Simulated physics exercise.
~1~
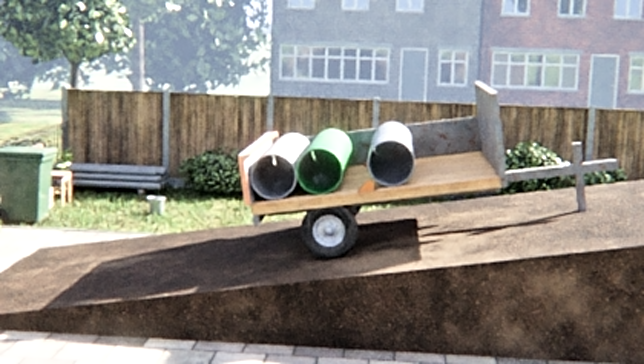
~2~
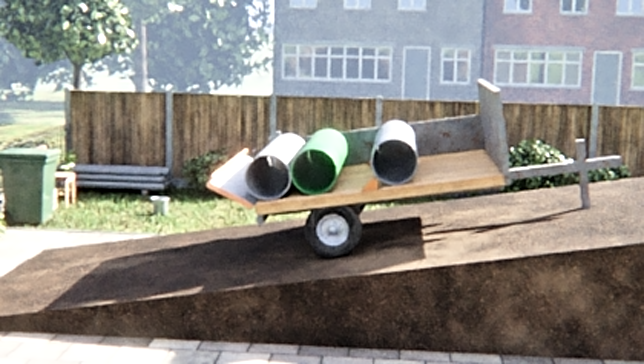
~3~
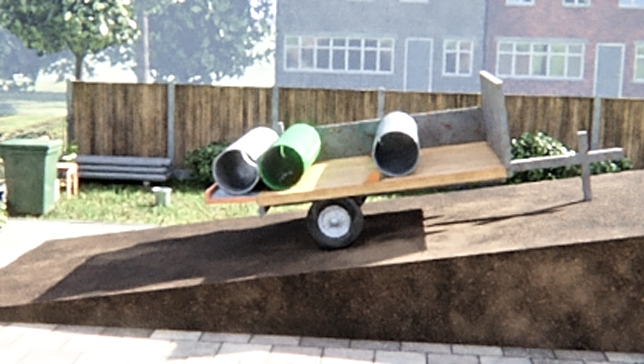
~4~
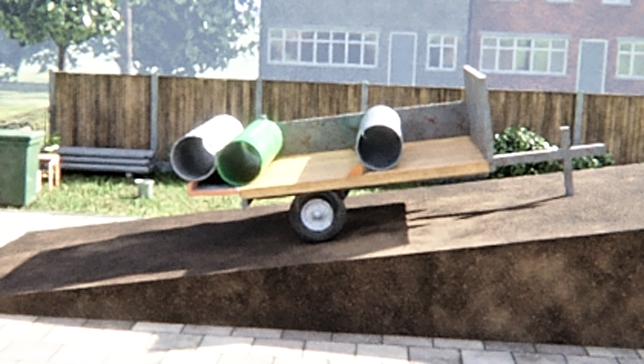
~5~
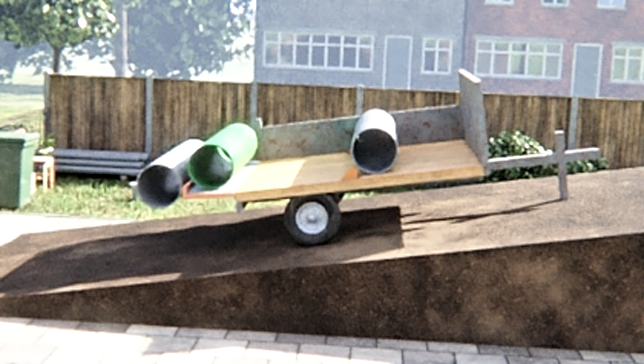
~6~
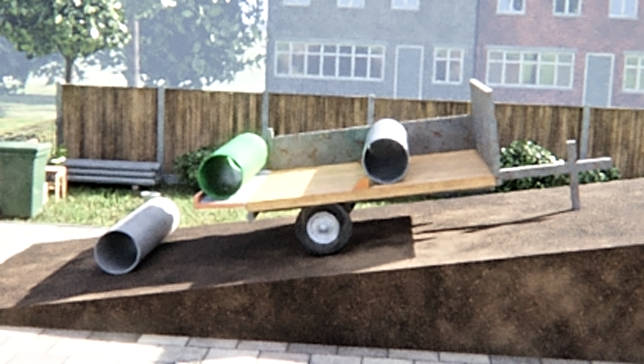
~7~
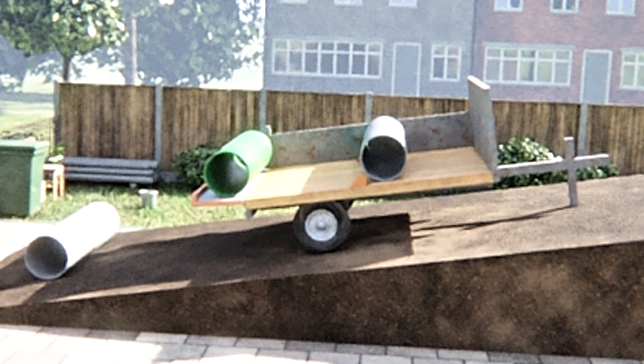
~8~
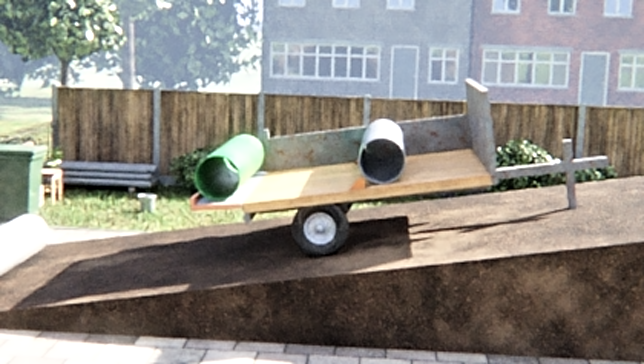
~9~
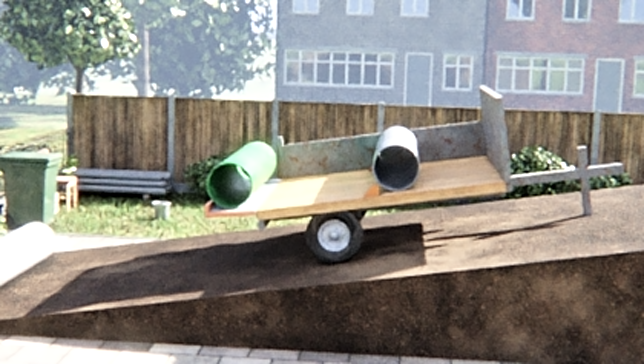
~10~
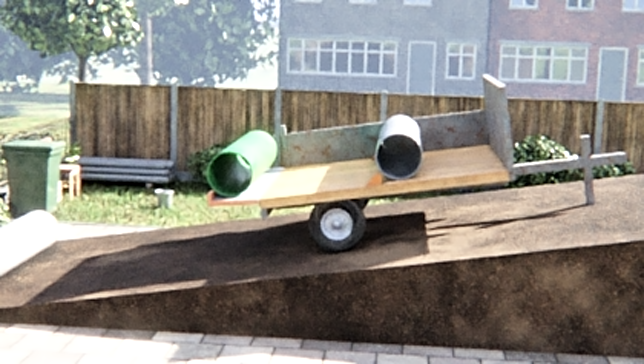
Two pipes roll left down a tilted trailer; the grey one drops off, the green stays.
